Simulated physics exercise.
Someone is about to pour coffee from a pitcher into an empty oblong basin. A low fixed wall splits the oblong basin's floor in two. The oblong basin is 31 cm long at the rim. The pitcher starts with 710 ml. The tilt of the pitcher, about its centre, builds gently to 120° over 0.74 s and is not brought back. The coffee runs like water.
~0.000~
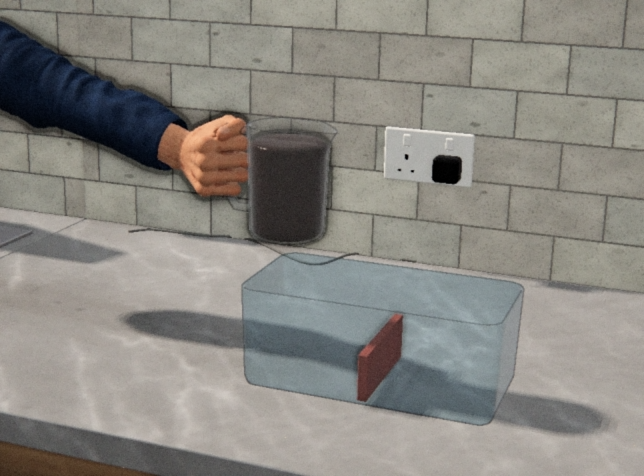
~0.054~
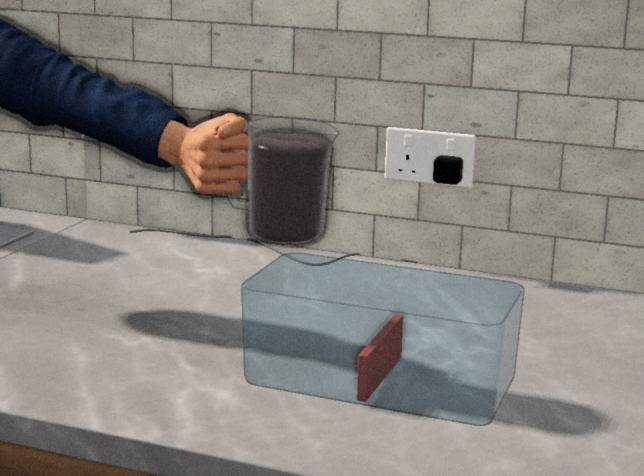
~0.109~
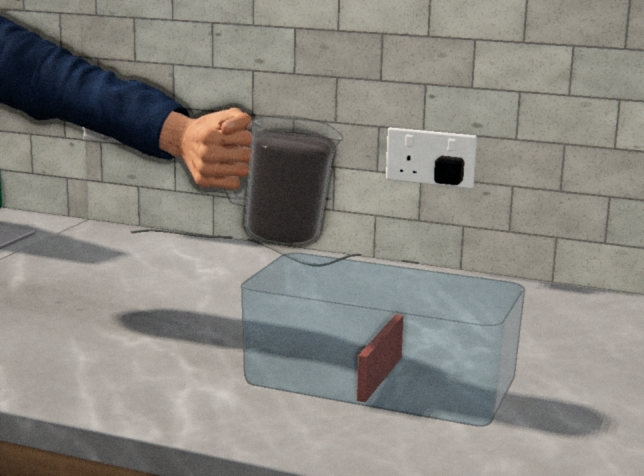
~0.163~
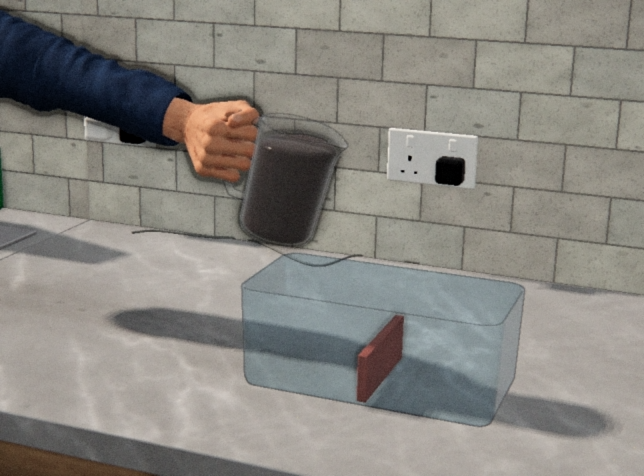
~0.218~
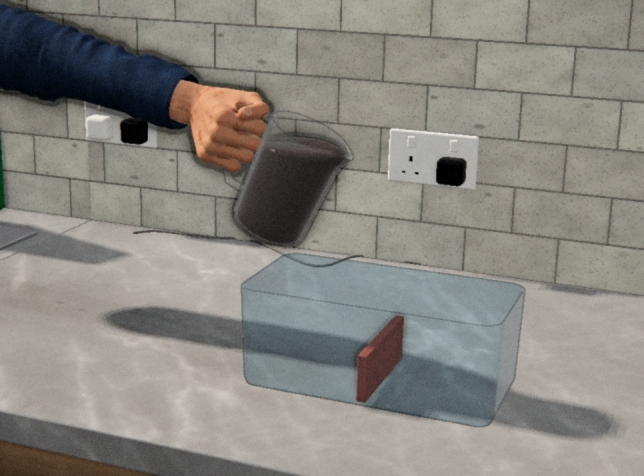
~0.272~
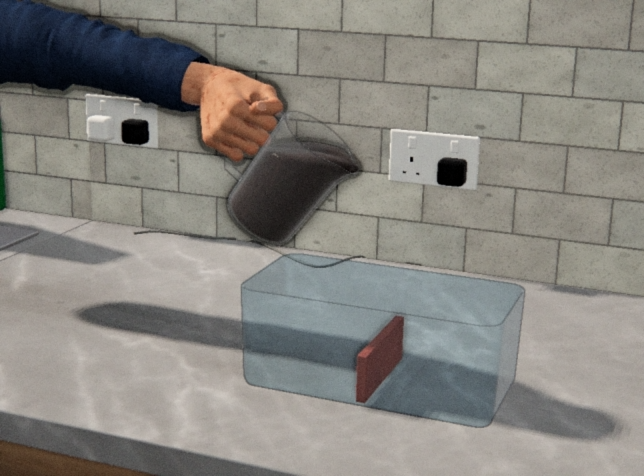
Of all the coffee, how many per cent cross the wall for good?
Roughly 38 per cent is past the wall.
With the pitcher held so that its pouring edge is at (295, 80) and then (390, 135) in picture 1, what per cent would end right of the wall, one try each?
In turn about 5 and 95 per cent.
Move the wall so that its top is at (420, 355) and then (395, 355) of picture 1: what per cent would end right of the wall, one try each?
First 10, then 30 per cent.
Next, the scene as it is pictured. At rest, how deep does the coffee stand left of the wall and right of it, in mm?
Some 20 mm on the left and 12 mm on the right.
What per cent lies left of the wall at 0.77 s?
About 46 per cent.
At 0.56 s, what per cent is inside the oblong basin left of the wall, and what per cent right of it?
Left about 3, right about 20.
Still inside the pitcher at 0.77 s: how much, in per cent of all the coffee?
Near 8 in a hundred.
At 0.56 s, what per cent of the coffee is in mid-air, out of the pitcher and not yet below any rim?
About 20 per cent.
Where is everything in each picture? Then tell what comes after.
In the first frame, it leans 0°; its right rim is at (337, 131); the coffee meets the walls at (256, 137) and (328, 145); the oblong basin's rim runs from (263, 270) to (514, 306); the wall's top is at (382, 335).
In the second frame, it leans 2°; its right rim is at (338, 133); the coffee meets the walls at (258, 137) and (329, 146).
In the third frame, it leans 6°; its right rim is at (342, 138); the coffee meets the walls at (260, 137) and (332, 149).
In the fourth frame, it leans 14°; its right rim is at (348, 146); the coffee meets the walls at (263, 139) and (338, 150).
In the fifth frame, it leans 24°; its right rim is at (353, 158); the coffee meets the walls at (261, 157) and (346, 153).
In the sixth frame, it leans 36°; its right rim is at (357, 173); the coffee meets the walls at (252, 168) and (351, 161); 1 per cent is over the edge.
After 0.56 s the tilt is 104° and 57 per cent is still to pour, 3 is left of the wall and 19 right of it.
After 0.77 s the tilt is 120° and 8 per cent is still to pour, 47 is left of the wall and 38 right of it.
After 1.00 s the tilt is 120° and 0 per cent is still to pour, 60 is left of the wall and 38 right of it.
After 1.24 s the tilt is 120° and 0 per cent is still to pour, 60 is left of the wall and 38 right of it.
In the end 60 per cent lies left of the wall, 38 right of it and 1 outside.
